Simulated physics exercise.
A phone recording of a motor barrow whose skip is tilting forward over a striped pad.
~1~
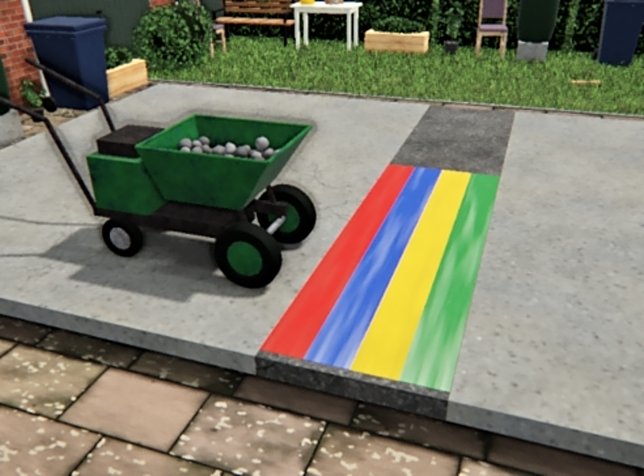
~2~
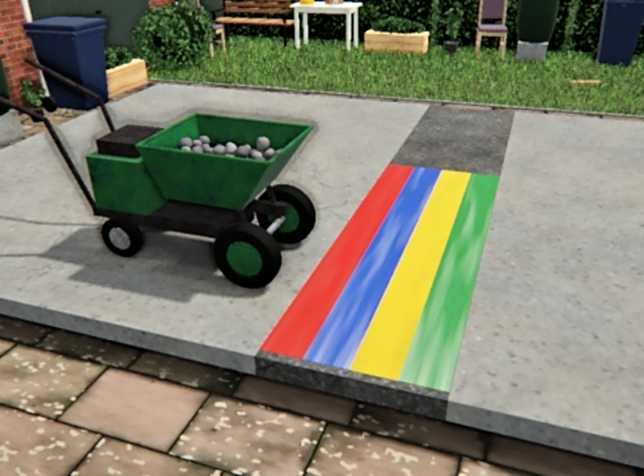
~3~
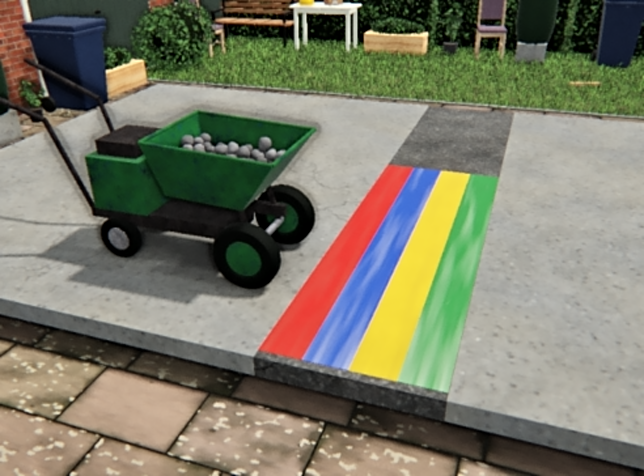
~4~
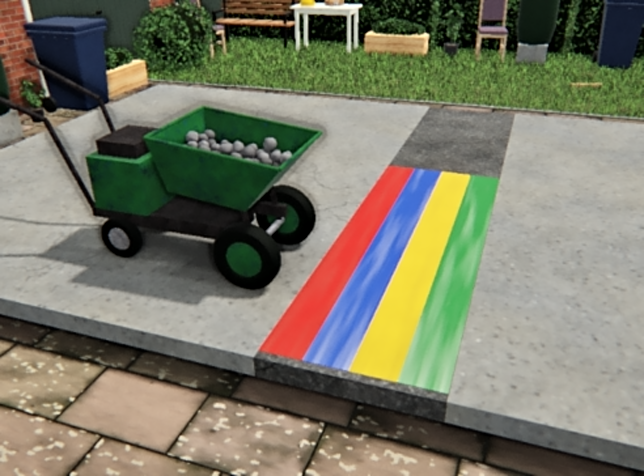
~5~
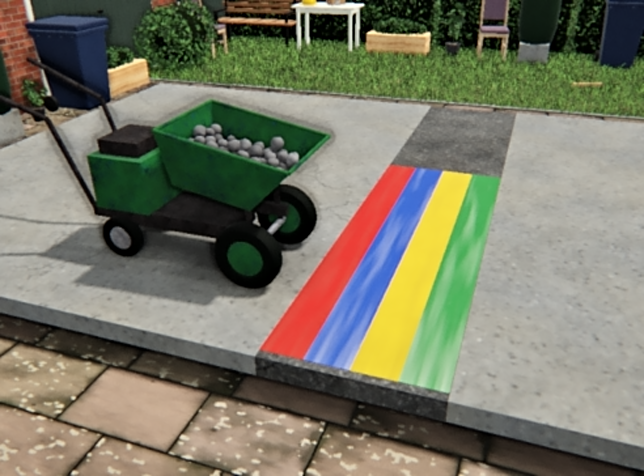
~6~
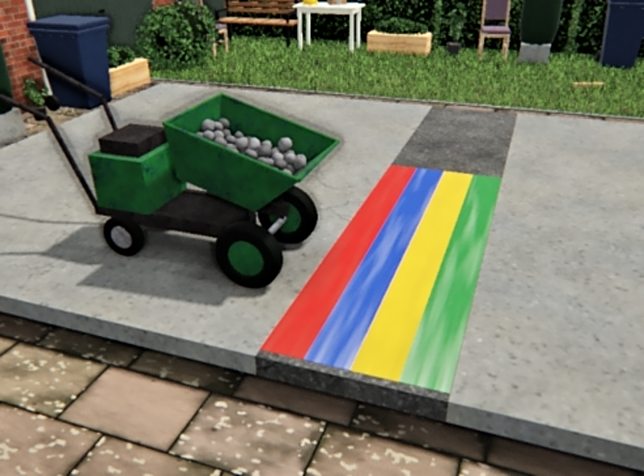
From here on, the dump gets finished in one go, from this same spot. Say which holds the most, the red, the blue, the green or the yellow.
I would say the yellow one.
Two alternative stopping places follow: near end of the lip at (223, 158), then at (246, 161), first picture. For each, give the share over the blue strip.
The first spot gives roughly 40 %; the second gives roughly 40 %.
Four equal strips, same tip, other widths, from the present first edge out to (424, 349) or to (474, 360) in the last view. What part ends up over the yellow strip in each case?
Near 40 in a hundred and near 40 in a hundred.
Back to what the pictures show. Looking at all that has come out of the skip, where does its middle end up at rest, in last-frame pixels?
Close to (410, 282) in the last picture.
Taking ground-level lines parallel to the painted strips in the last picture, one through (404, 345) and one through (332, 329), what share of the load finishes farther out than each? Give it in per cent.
First roughly 30 percent, then 90 percent.
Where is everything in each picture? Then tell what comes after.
The first picture shows lip of the skip at (268, 163), level; top of the load at (218, 152), round cobbles; red strip at (303, 319); blue strip at (345, 328); yellow strip at (389, 337); green strip at (435, 346).
The second picture shows lip of the skip at (269, 164), level; top of the load at (211, 163).
The third picture shows lip of the skip at (272, 166), tipped barely; top of the load at (199, 154).
The fourth picture shows lip of the skip at (279, 170), tipped a little; top of the load at (202, 149).
The fifth picture shows lip of the skip at (288, 174), tipped a little; top of the load at (209, 144).
The sixth picture shows lip of the skip at (299, 180), tipped clearly; top of the load at (217, 140); red strip at (304, 319); blue strip at (346, 328); yellow strip at (390, 338); green strip at (436, 347).
Soon, skip tipped steeply; all in the skip.
A while on, skip tipped right over; nearly all in the skip; a stray few over the blue strip; a stray few over the yellow strip.
Towards the end, skip tipped right over; about a quarter in the skip; about a quarter over the blue strip; about a third over the yellow strip; about a quarter over the green strip; a stray few off the paint.
Finally, skip tipped right over; a small part in the skip; none over the red strip; about a quarter over the blue strip; about a third over the yellow strip; about a quarter over the green strip; a small part off the paint.
